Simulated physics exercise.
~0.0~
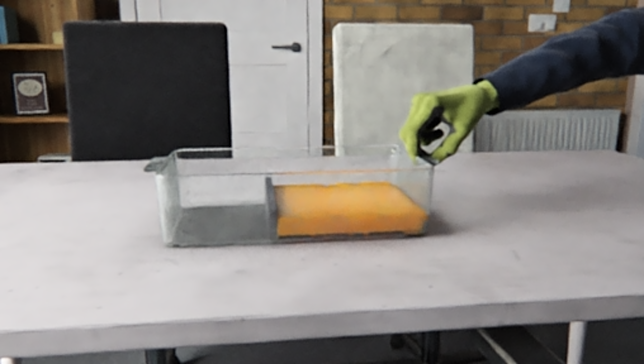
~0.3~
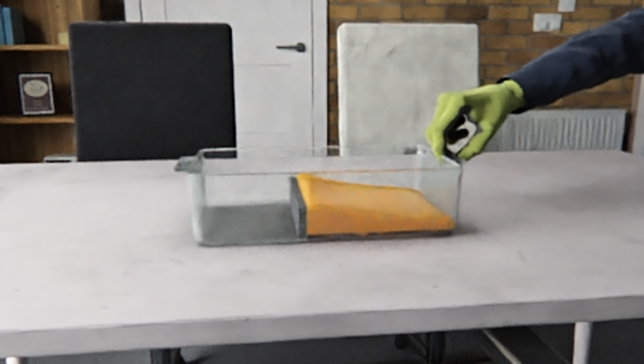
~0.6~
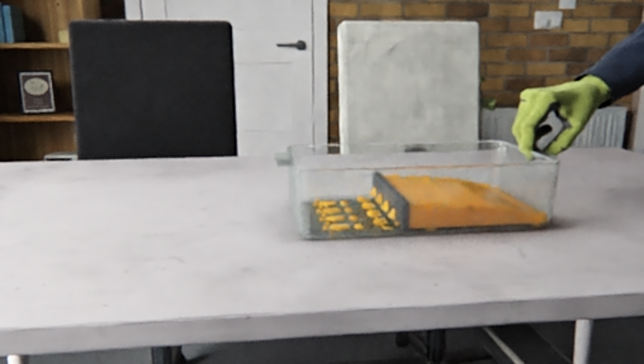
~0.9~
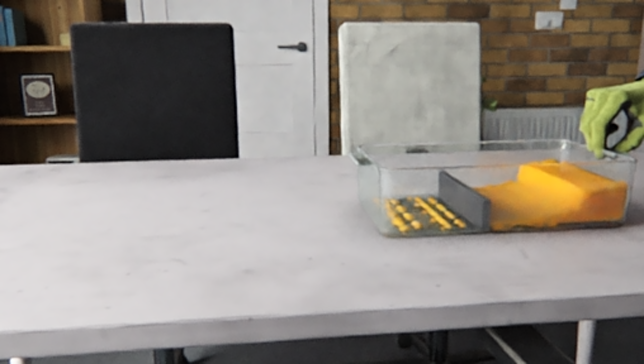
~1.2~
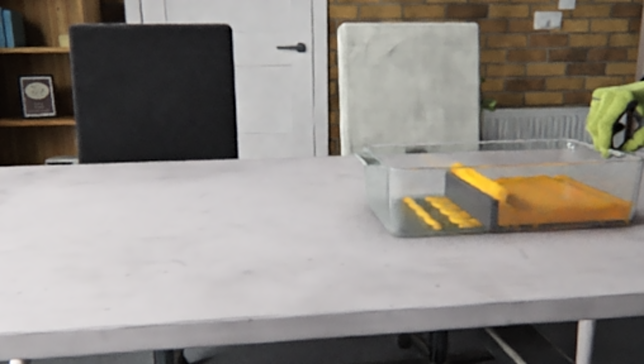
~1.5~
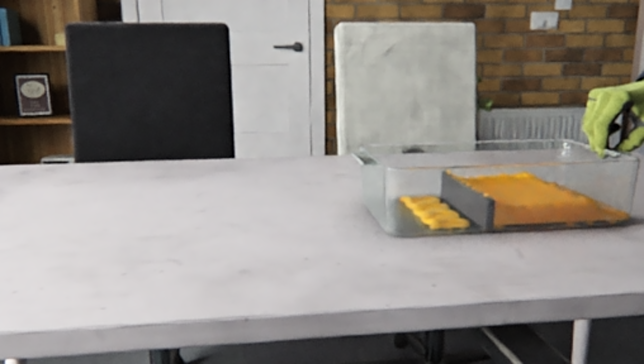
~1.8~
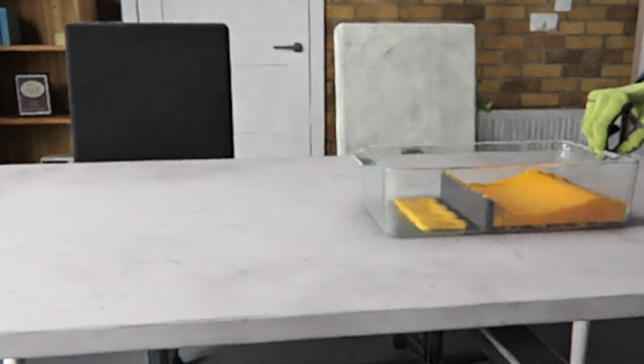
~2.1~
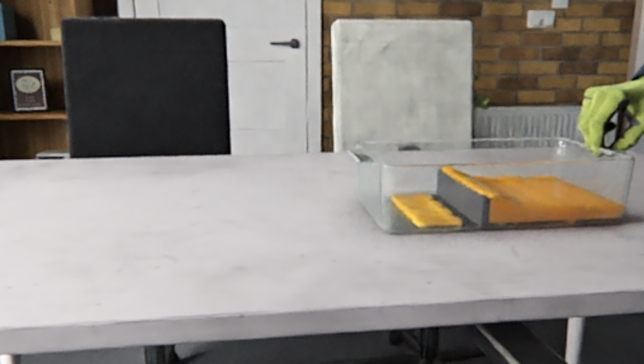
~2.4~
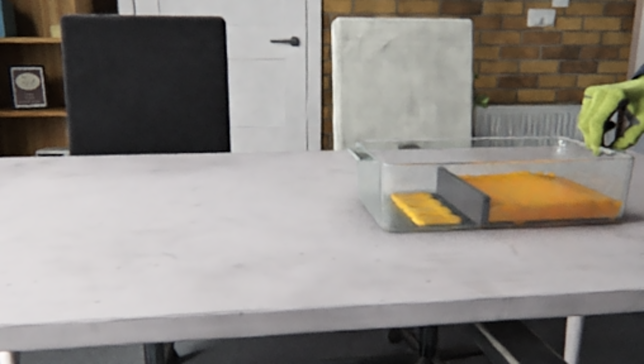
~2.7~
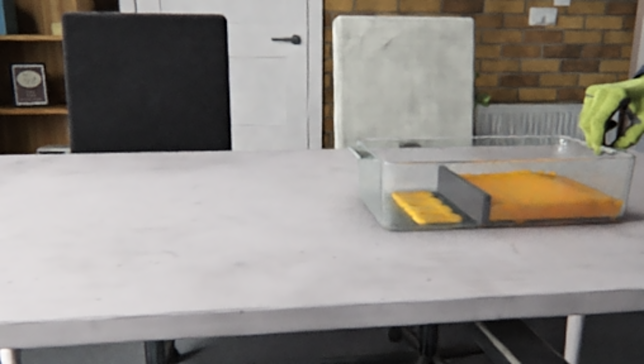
A clear, two-part food box holding orange juice in its right section sits on a pale table, gripped at its right edge by a green-gloved hand. The hand pulls the box to the right in one long slide, and the juice piles up against the upright grey divider. As the box moves on, some juice spills over into the left part in scattered yellow patches. The box stops near the right side of the view while the remaining juice surges right, then back toward the divider. It finally settles nearly level, leaving a small yellow pool on the left.
